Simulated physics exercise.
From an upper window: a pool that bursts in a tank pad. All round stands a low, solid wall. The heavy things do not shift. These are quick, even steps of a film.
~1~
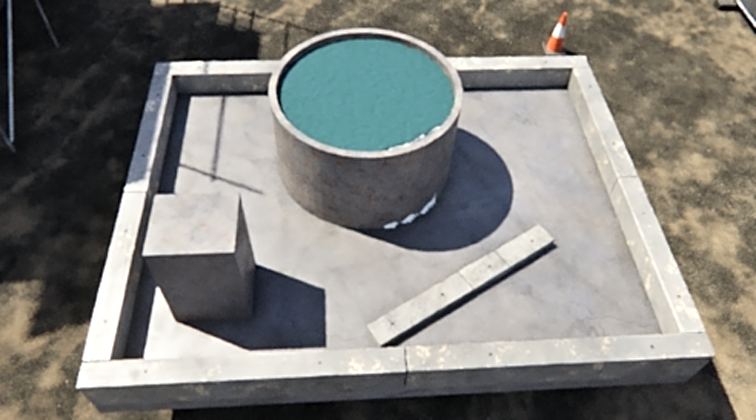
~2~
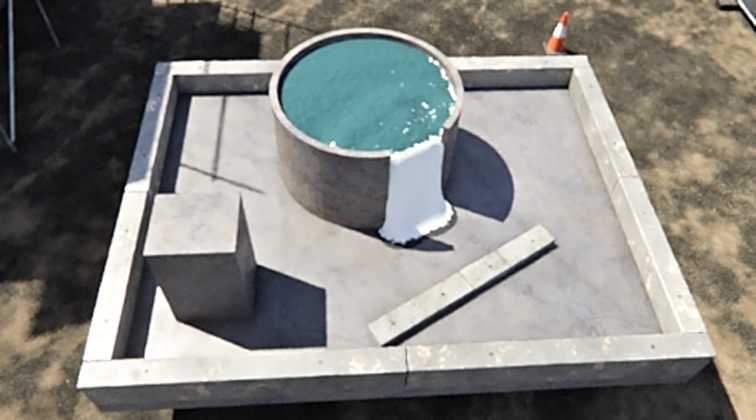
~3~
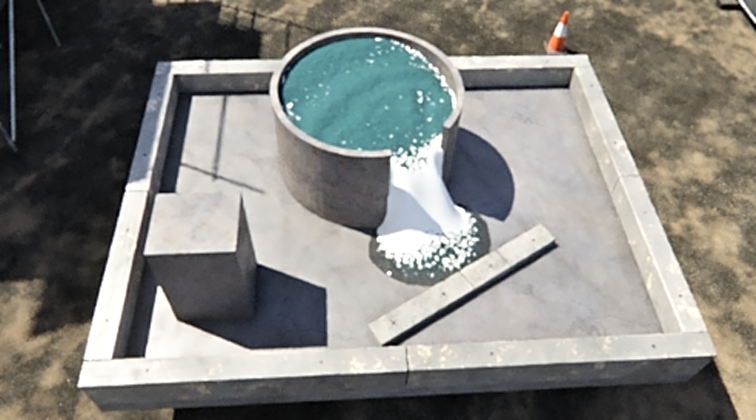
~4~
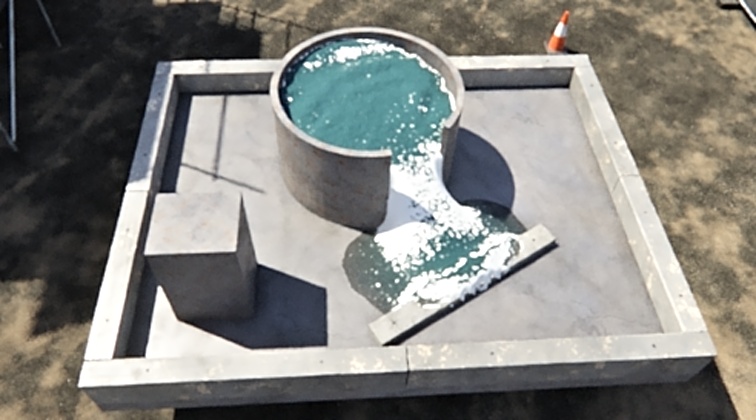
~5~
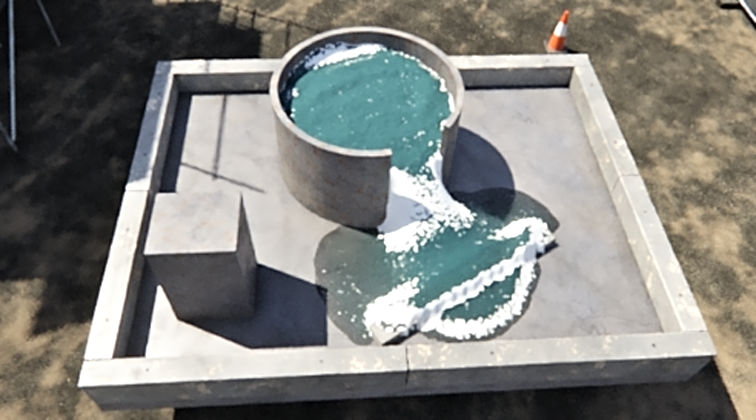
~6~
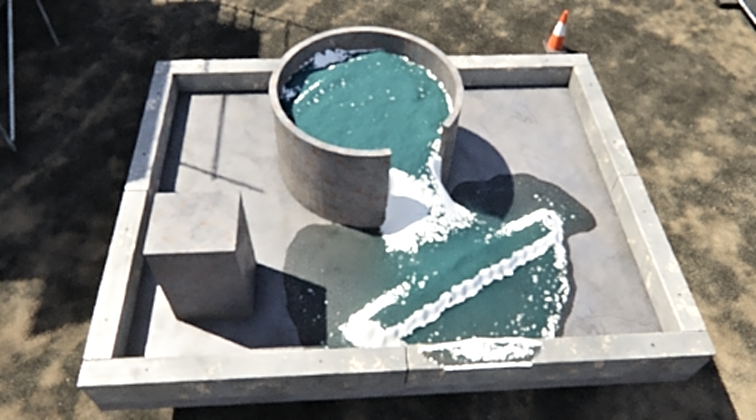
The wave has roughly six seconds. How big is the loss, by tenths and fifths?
It loses not even a tenth.
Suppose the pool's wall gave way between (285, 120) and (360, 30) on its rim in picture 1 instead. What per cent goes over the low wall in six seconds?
Close to 30 %.
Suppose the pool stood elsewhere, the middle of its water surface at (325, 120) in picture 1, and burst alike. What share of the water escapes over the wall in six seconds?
Roughly 8 per cent.
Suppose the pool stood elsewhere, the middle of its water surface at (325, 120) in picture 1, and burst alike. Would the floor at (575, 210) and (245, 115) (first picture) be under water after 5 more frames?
In that order: Awash, clear.
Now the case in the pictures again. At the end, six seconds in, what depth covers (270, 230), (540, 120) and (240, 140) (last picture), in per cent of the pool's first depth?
In turn 6, 20 and 8 in a hundred.
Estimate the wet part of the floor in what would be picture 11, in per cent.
Some 50 per cent.
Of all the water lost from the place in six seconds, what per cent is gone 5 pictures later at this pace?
Roughly 30 per cent.
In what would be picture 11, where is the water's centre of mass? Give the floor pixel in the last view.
Near (411, 206).
A moment on, water covers 35 % of the floor; the low wall has let 2 % over.
Next, water covers 40 % of the floor; the low wall has let 2 % over.
Then, water covers 60 % of the floor; the low wall has let 5 % over.
Later, water covers 80 % of the floor; the low wall has let 6 % over.
In the end, water covers 85 % of the floor; the low wall has let 6 % over.
